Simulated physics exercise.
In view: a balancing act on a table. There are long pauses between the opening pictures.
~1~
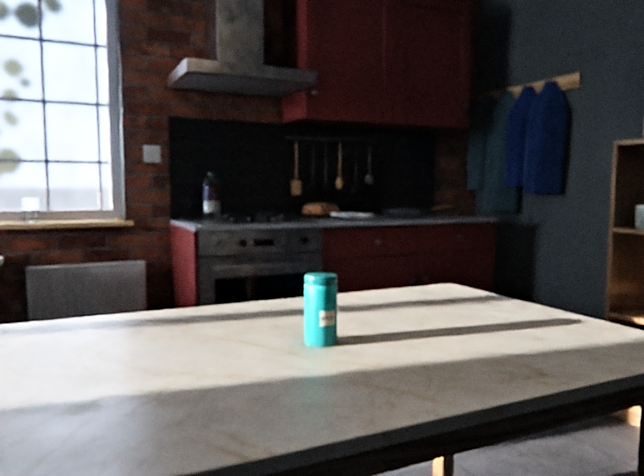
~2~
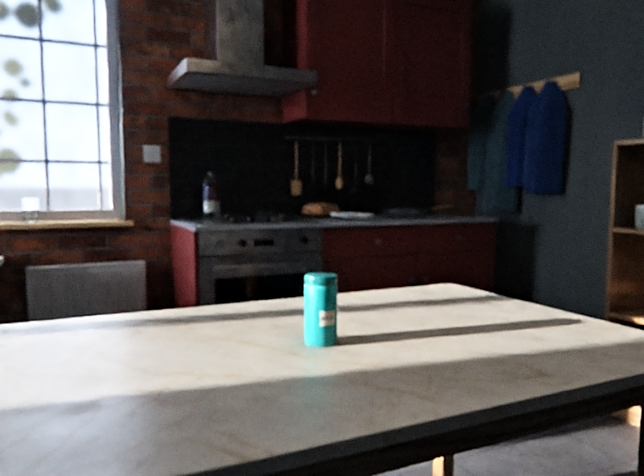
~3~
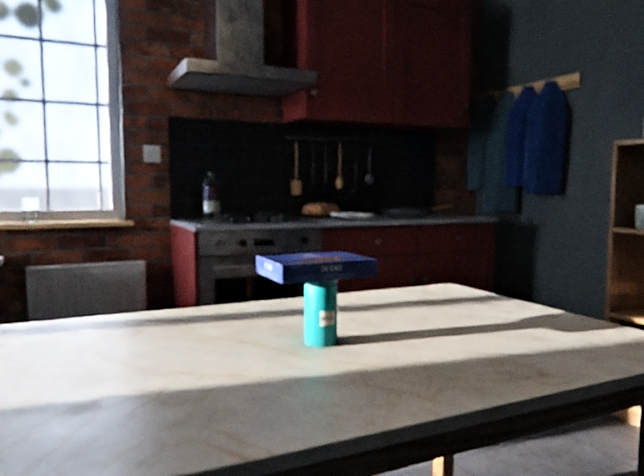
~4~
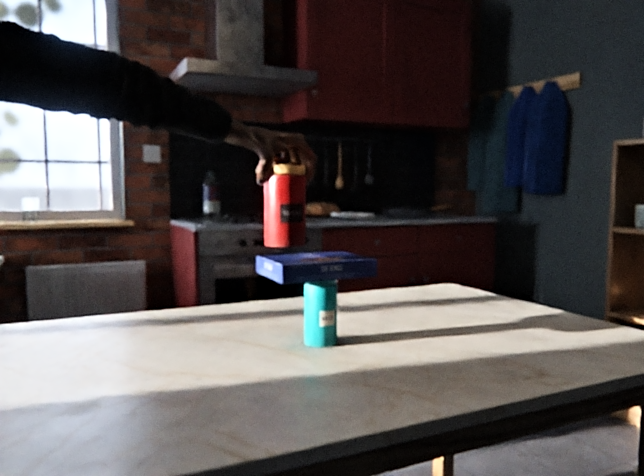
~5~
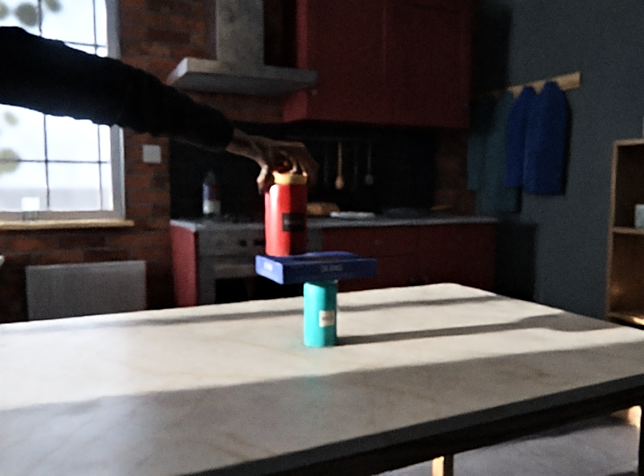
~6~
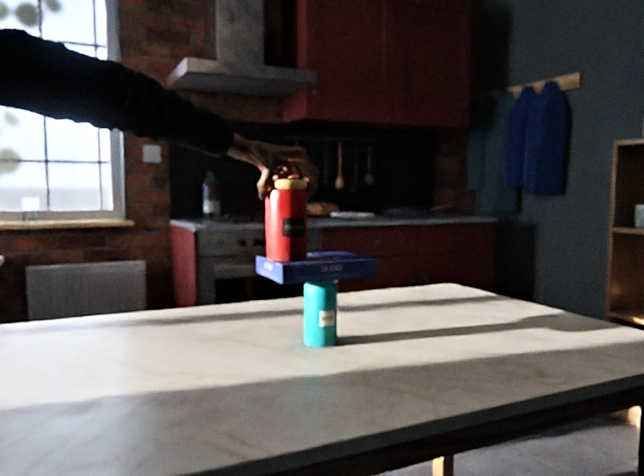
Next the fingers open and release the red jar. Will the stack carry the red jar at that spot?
In the end the stack gives way.
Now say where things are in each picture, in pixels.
In the first picture, the last thing is not in view yet; turquoise jar (321, 309).
In the second picture, the last thing is not in view yet; turquoise jar (321, 309).
In the third picture, the last thing is not in view yet; turquoise jar (321, 309).
The fourth picture shows coming down; red jar (285, 206); turquoise jar (321, 309).
The fifth picture shows coming down; red jar (287, 215); turquoise jar (321, 309).
The sixth picture shows in place under the hand; red jar (287, 220); turquoise jar (321, 309).
Then, 0.40 s on from there, red jar now fallen; blue packet turned 47° from how it was put.
Then, 0.50 s on from there, blue packet now fallen.
Then, 1.00 s on from there, things are still on the move.
In the end, fallen, red jar and blue packet; turquoise jar unmoved. The stack loses its balance.
